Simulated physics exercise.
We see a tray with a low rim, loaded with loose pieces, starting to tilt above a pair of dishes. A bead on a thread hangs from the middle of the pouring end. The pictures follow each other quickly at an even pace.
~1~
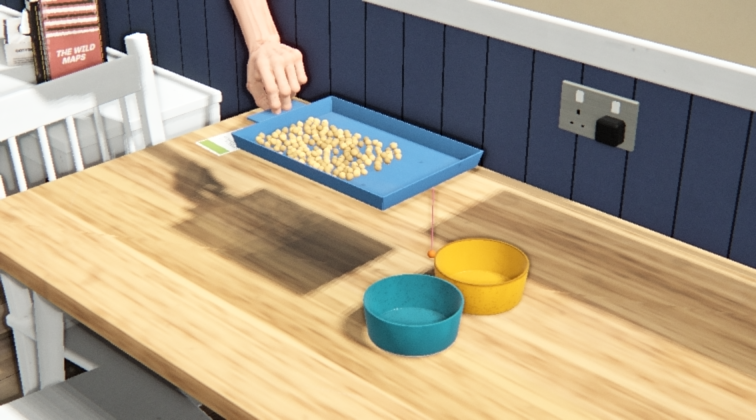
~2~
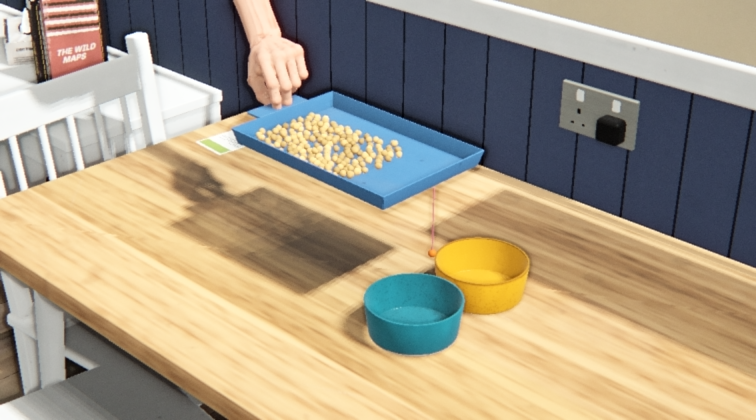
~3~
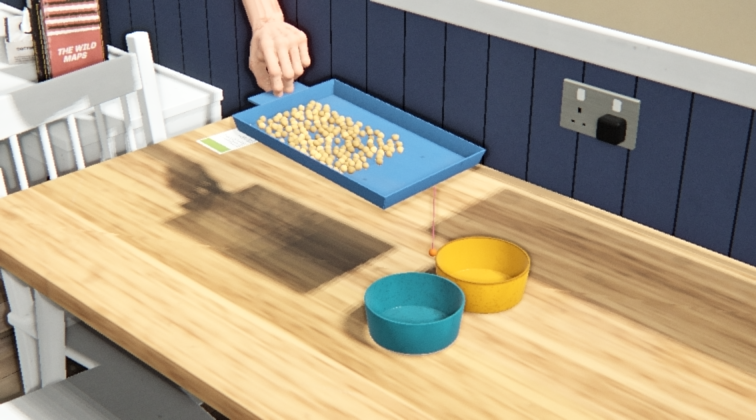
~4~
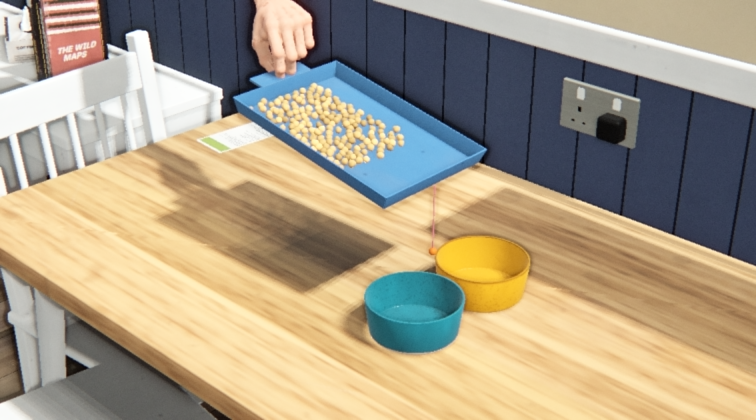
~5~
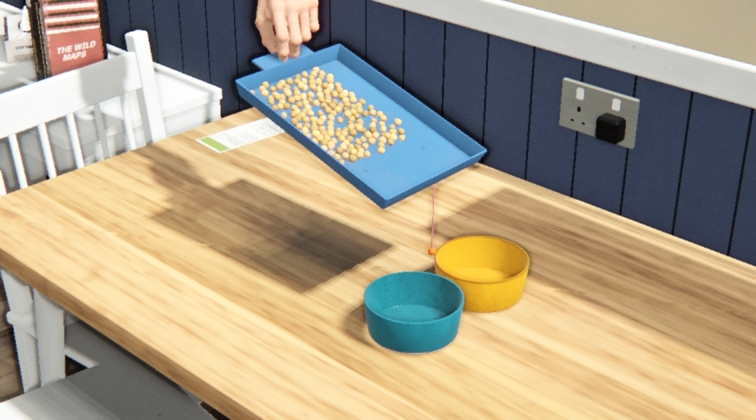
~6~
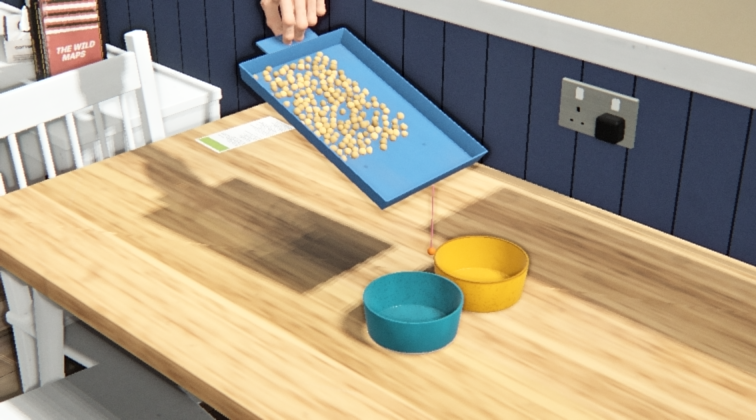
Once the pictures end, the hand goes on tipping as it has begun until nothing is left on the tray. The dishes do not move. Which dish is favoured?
Fuller: The left-hand dish.
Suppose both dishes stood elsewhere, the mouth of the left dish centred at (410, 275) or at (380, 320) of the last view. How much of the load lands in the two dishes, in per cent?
First some 40, then 80 per cent.
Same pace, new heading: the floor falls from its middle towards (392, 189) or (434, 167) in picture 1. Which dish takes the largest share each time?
First the dish on the left, then the dish on the right.
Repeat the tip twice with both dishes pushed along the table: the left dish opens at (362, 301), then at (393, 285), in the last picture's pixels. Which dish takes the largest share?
One: The dish on the right. Two: The left dish.
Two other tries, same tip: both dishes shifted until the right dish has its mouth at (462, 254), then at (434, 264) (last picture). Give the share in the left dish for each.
About 40 and 10 per cent.
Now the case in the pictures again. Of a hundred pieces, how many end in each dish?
For the left dish some 50 %, for the right dish some 30 %.
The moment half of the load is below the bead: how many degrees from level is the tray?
At some 115 degrees.
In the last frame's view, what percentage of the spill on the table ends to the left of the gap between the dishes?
About 0 per cent.
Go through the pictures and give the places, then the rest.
Corners of the pouring end (383, 194) and (477, 151), level; middle of the load (327, 151), dried chickpeas; left dish (451, 332); right dish (518, 291); bead on its thread (431, 254), in the first picture.
Corners of the pouring end (384, 194) and (478, 150), level; middle of the load (328, 148), in the second picture.
Corners of the pouring end (385, 194) and (479, 149), tipped barely, level across its low end; middle of the load (329, 140), in the third picture.
Corners of the pouring end (386, 194) and (480, 149), tipped a little, level across its low end; middle of the load (330, 128), in the fourth picture.
Corners of the pouring end (386, 195) and (481, 149), tipped clearly, level across its low end; middle of the load (331, 118), in the fifth picture.
Corners of the pouring end (387, 197) and (482, 150), tipped clearly, level across its low end; middle of the load (334, 109); left dish (450, 329); right dish (517, 288), in the sixth picture.
Just after the last frame, tray tipped steeply; the larger part on the tray; about a tenth in the air.
A moment on, tray tipped past a quarter turn; roughly half on the tray; roughly a quarter in the left dish; about a tenth in the right dish; about a tenth outside both; about a tenth in the air.
Further on, tray tipped past a quarter turn; roughly half in the left dish; roughly a quarter in the right dish; roughly a quarter outside both; just a few in the air.
When it is over, tray tipped past a quarter turn; roughly half in the left dish; roughly a quarter in the right dish; roughly a quarter outside both; just a few in the air.
